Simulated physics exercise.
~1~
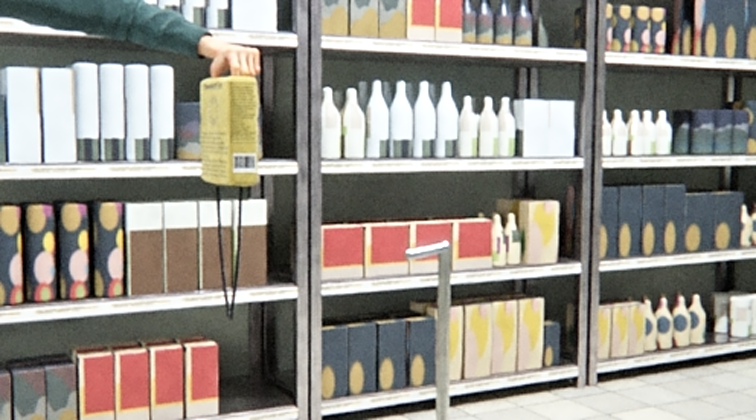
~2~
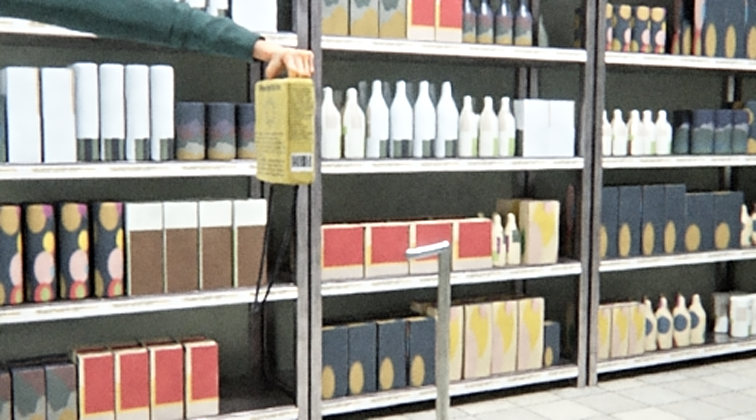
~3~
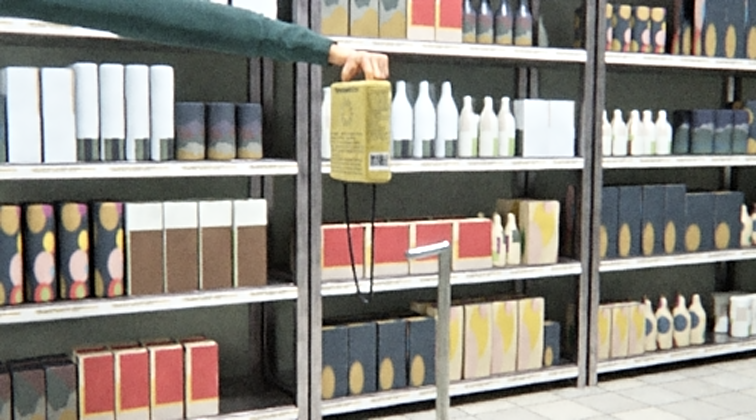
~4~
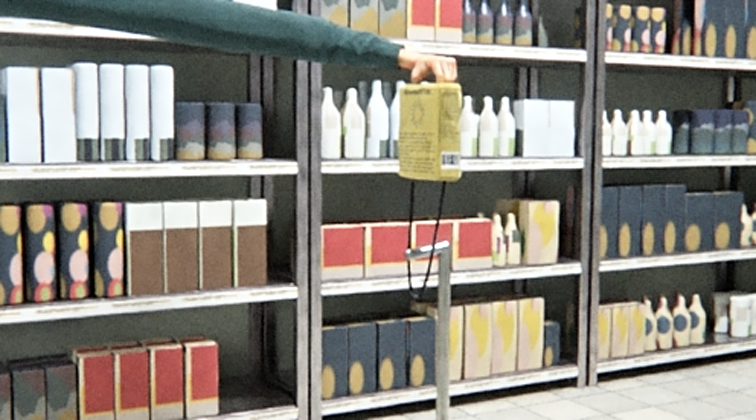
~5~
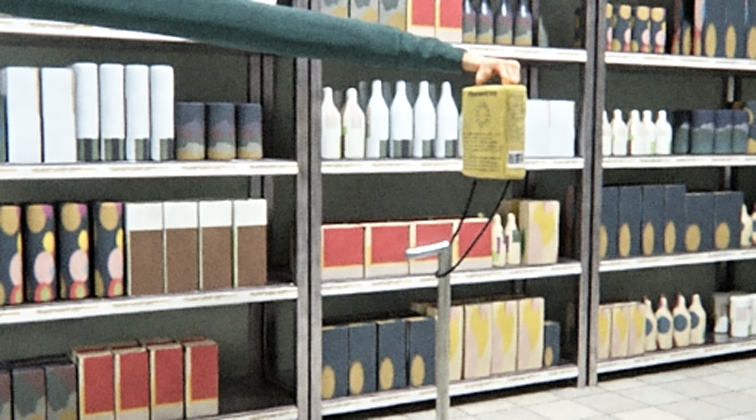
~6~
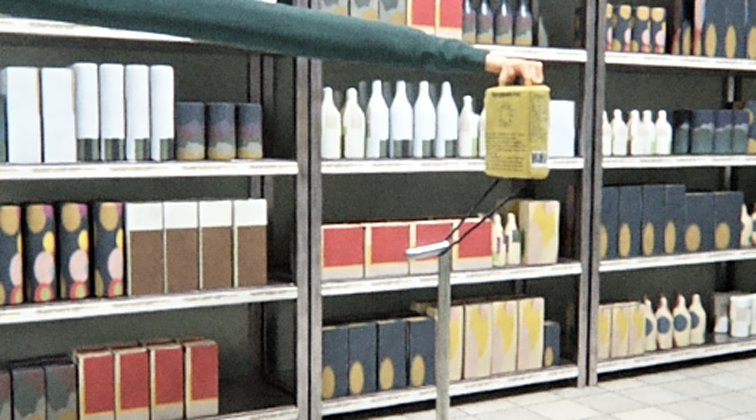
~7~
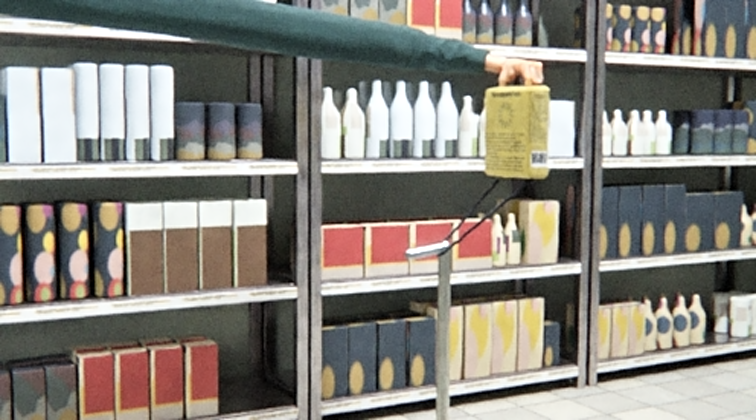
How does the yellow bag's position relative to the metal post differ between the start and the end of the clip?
At the start the yellow bag is well to the left of the metal post, and at the end it is held up a little to the right of the post.
